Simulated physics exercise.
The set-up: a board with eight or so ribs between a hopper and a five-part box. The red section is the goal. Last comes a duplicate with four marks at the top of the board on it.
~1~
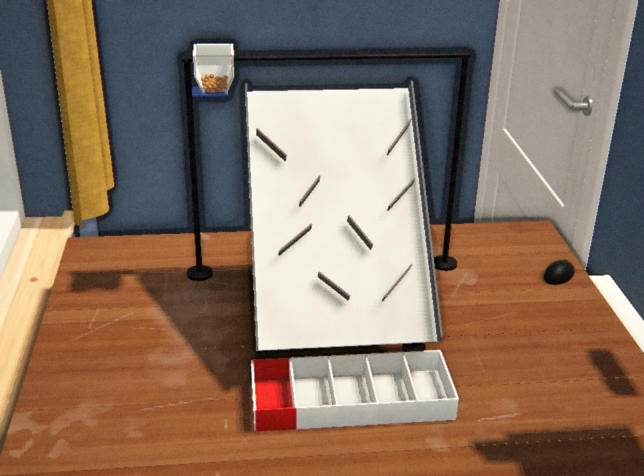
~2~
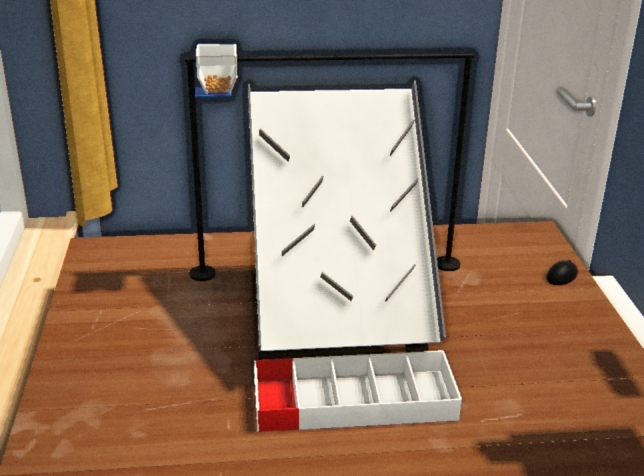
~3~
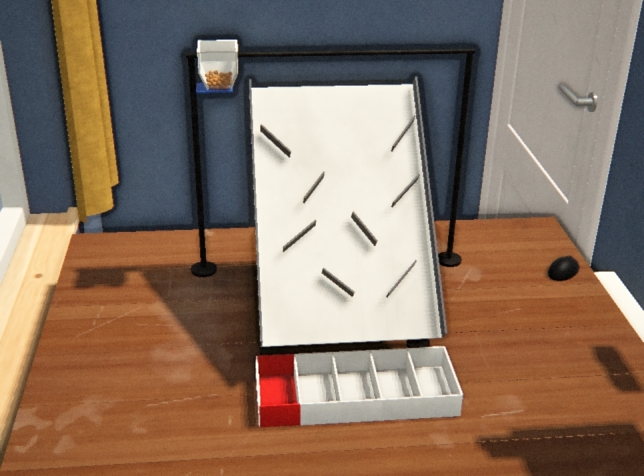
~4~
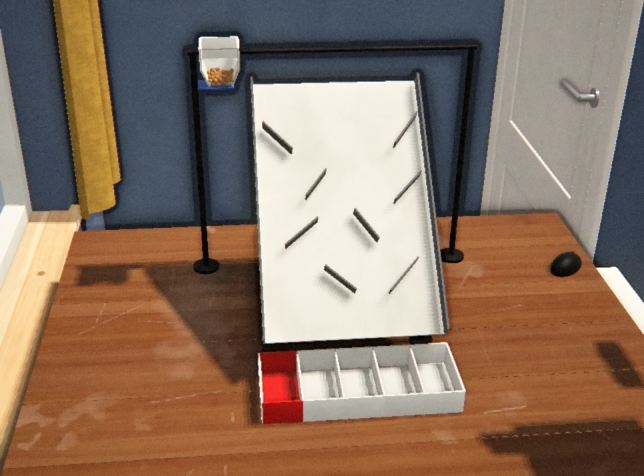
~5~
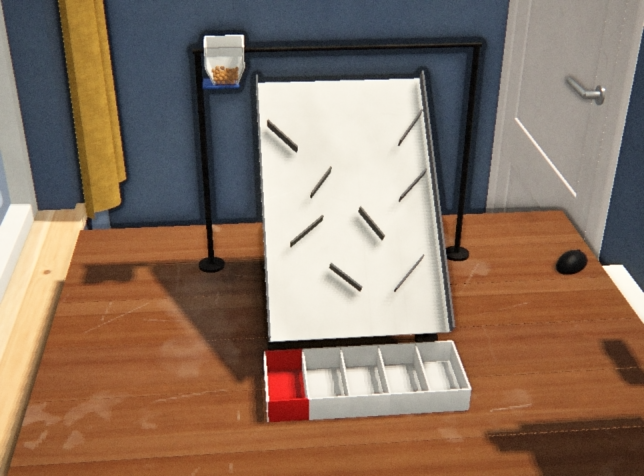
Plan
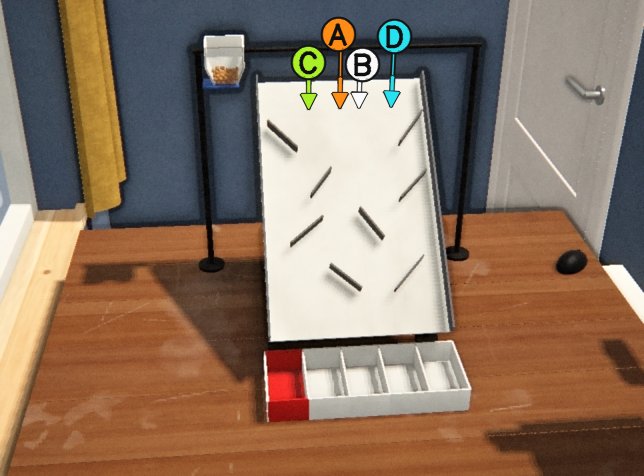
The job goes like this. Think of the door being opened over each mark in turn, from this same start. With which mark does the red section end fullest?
Best: C.
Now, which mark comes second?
That would be A.
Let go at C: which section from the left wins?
The first from the left.
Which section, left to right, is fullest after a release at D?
The third from the left.
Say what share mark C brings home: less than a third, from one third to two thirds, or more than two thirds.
More than two thirds.
On the marked copy, mark A meets the board at (339, 102); mark B meets the board at (359, 102); mark C meets the board at (308, 103); mark D meets the board at (391, 101).
Choosing A, roughly a quarter in the red section, the larger part in other sections.
Choosing B, about a tenth in the red section, almost all in other sections.
Choosing C, the larger part in the red section, roughly a quarter in other sections.
Choosing D, just a few in the red section, almost all in other sections.
